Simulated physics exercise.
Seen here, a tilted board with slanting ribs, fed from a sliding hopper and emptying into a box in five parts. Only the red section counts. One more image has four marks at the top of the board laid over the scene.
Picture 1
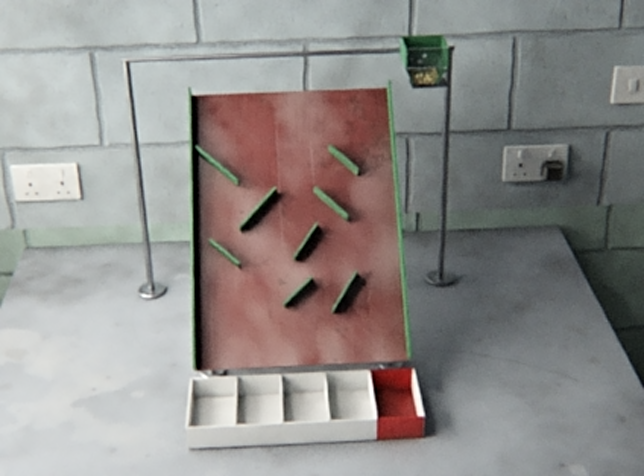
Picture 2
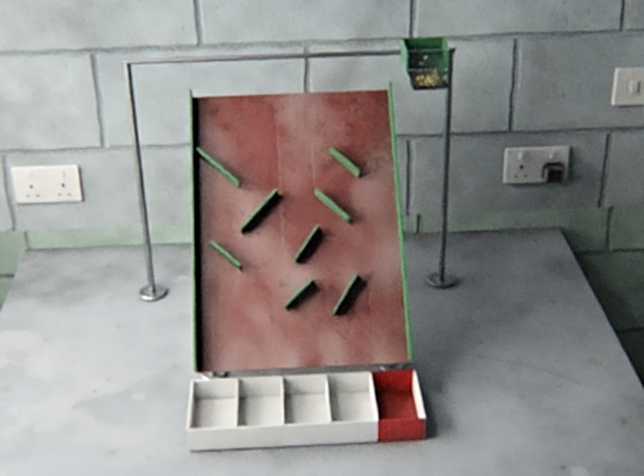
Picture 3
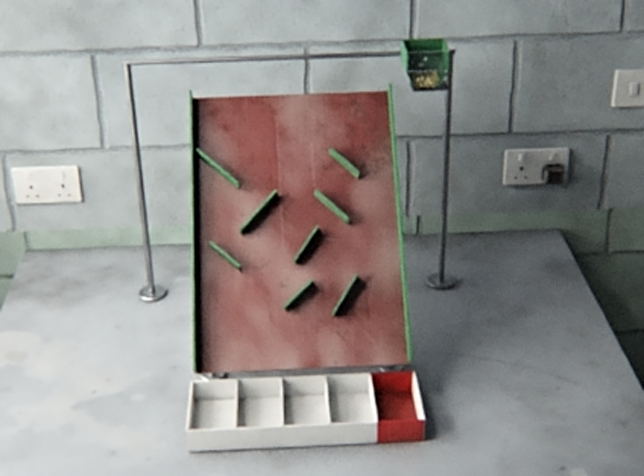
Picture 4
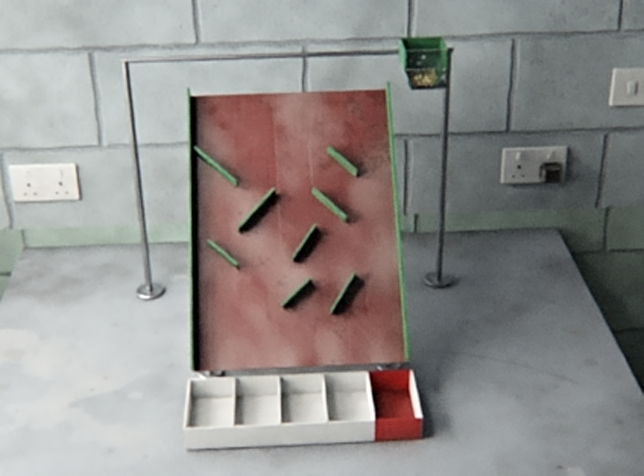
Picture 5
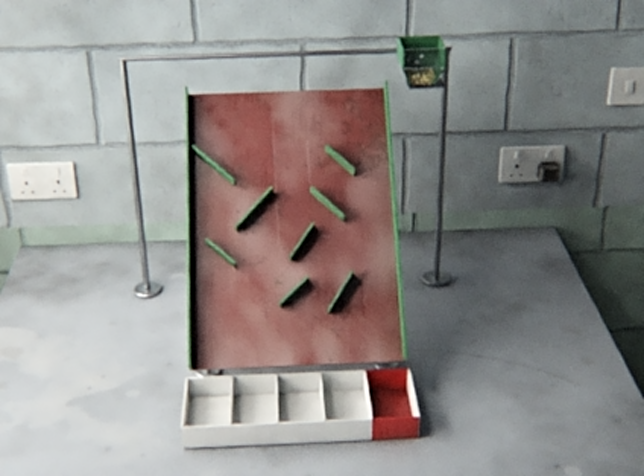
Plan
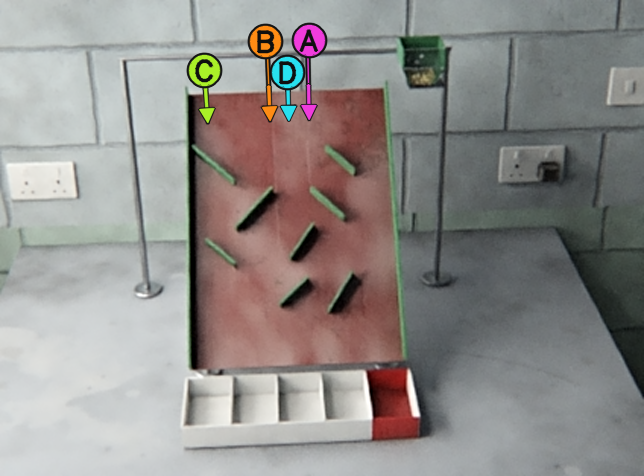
Nothing moves apart from a slight shift of the whole view; a green hopper holding pale pieces stays at the right end of a rail above a tilted red board with green ribs and a white box with one red section.
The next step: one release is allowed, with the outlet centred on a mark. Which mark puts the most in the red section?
It is A.
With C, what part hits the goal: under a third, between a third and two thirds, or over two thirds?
Under a third.
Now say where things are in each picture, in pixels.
In the first frame, hopper at (424, 74), soya beans, door shut.
In the second frame, ribs (197, 148) to (238, 182), (330, 146) to (359, 171), (240, 229) to (277, 189).
In the third frame, ribs (315, 190) to (349, 219), (210, 242) to (240, 266), (295, 260) to (318, 225).
In the fourth frame, ribs (282, 304) to (311, 277), (331, 311) to (355, 271).
In the fifth frame, red section at (395, 427), number 5 of 5 from the left.
On the marked copy, mark A meets the board at (309, 114); mark B meets the board at (269, 115); mark C meets the board at (207, 117); mark D meets the board at (288, 115).
If A is chosen, about half in the red section, about half in other sections, a stray few outside the box.
If B is chosen, a stray few in the red section, nearly all in other sections, a stray few outside the box.
If C is chosen, none in the red section, nearly all in other sections, a stray few held on the board, a stray few outside the box.
If D is chosen, a small part in the red section, most in other sections, a small part outside the box.
